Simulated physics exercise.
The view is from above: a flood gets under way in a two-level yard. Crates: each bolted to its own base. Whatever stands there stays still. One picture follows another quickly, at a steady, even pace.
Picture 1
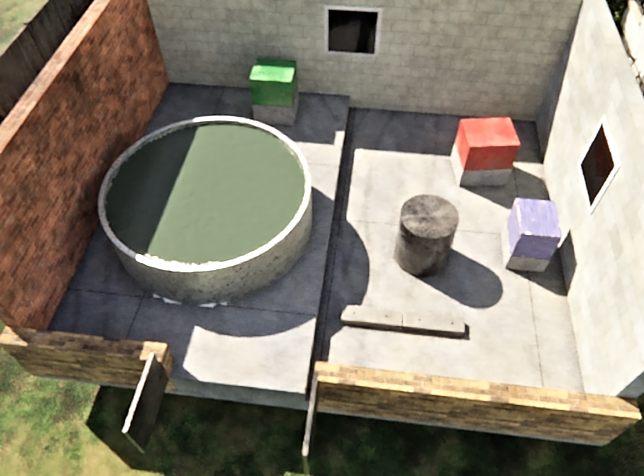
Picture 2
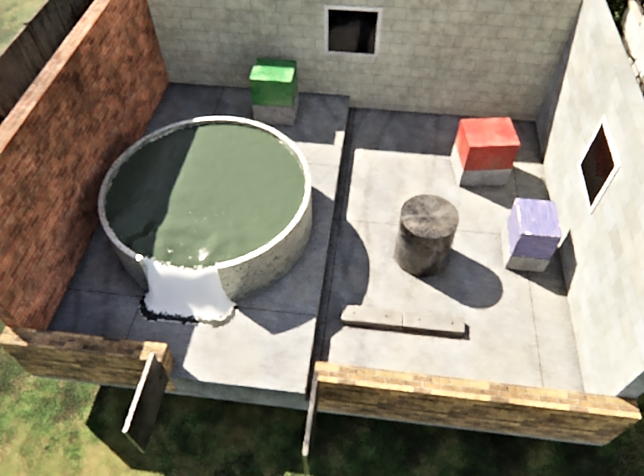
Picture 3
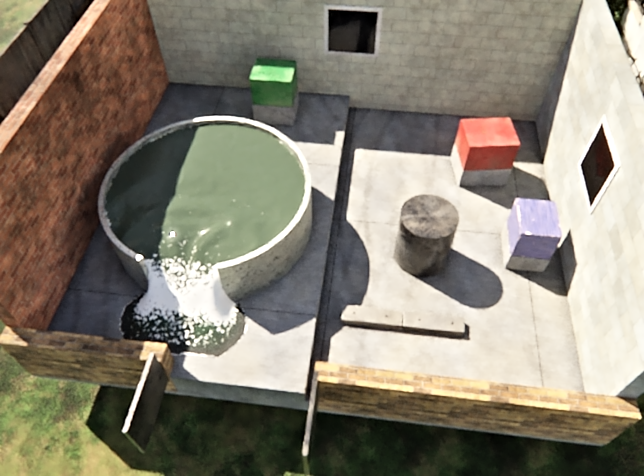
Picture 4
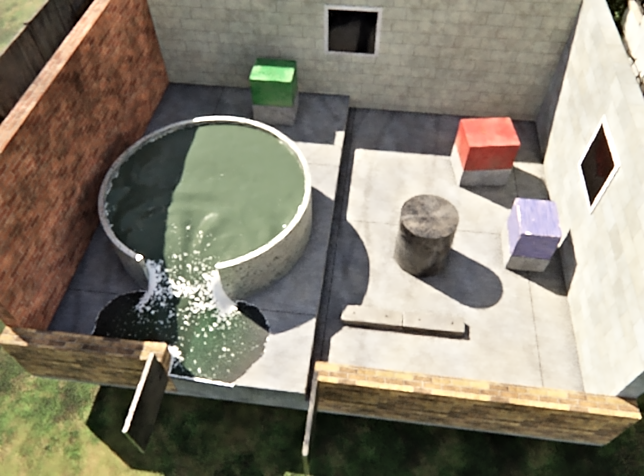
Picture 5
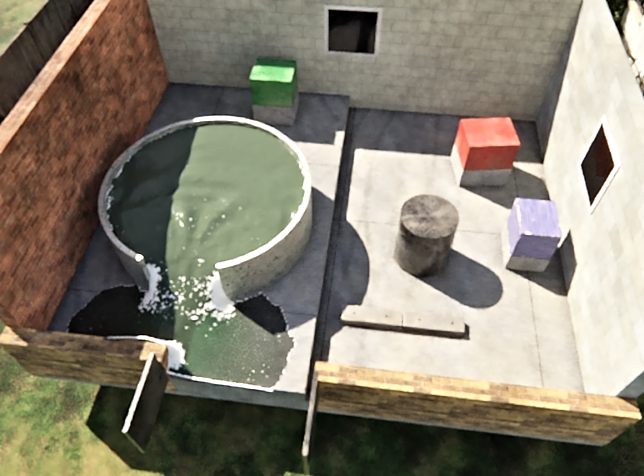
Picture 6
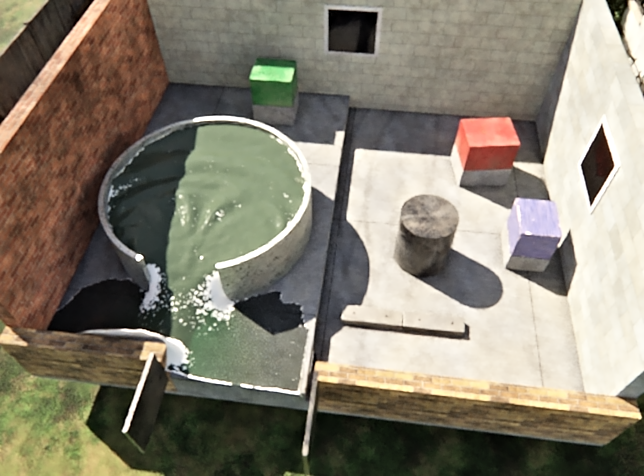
Greenish water lies still in a round stone-walled pool at the left of a walled, two-level yard seen from above. A green-topped block stands behind the pool, with a dark cylinder, a red block and a pale purple block on the right. The pool's near side opens and water gushes out, foaming white, then spreads across the left paving to the low front wall, while the camera stays still.
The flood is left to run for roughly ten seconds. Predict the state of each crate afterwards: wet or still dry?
Afterwards, the red crate is still dry; the blue crate is still dry; the green crate is still dry.
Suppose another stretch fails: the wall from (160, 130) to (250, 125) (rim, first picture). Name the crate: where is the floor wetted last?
The one in blue, by my reading.
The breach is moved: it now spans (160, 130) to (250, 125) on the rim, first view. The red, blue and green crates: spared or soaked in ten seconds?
Here's how it goes: The red is left untouched, the blue is left untouched, and the green is swamped.
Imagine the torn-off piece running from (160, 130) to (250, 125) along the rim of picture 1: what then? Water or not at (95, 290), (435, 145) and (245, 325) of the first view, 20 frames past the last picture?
First: Reached by the flood. Second: Reached by the flood. Third: Spared by the leak.
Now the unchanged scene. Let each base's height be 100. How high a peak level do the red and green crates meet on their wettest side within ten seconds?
Roughly 20 percent, then 30 percent.
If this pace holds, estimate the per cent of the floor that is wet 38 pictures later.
About 50 per cent.
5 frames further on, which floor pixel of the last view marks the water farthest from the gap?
My guess is roughly (397, 394).
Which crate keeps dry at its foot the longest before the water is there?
Go for the blue one.
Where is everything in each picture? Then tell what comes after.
The first frame shows the pool at (207, 188) is whole and still.
In the second frame, water pours out at (187, 291) and has run to (145, 304).
In the third frame, the front is at a hidden place, out from the gap at (187, 292).
In the fourth frame, water pours out at (187, 293) and has run to a hidden place.
In the fifth frame, the front is at a hidden place, out from the gap at (187, 292).
In the sixth frame, water pours out at (187, 292) and has run to a hidden place.
A moment on, water covers 10 % of the floor; the red crate not reached, the blue crate not reached, the green crate not reached.
Next, water covers 15 % of the floor; the red crate not reached, the blue crate not reached, the green crate not reached.
Then, water covers 25 % of the floor; the red crate not reached, the blue crate not reached, the green crate not reached.
Later, water covers 50 % of the floor; the red crate not reached, the blue crate not reached, the green crate water round its plinth.
In the end, water covers 80 % of the floor; the red crate stayed above the water, the blue crate stayed above the water, the green crate stayed above the water.
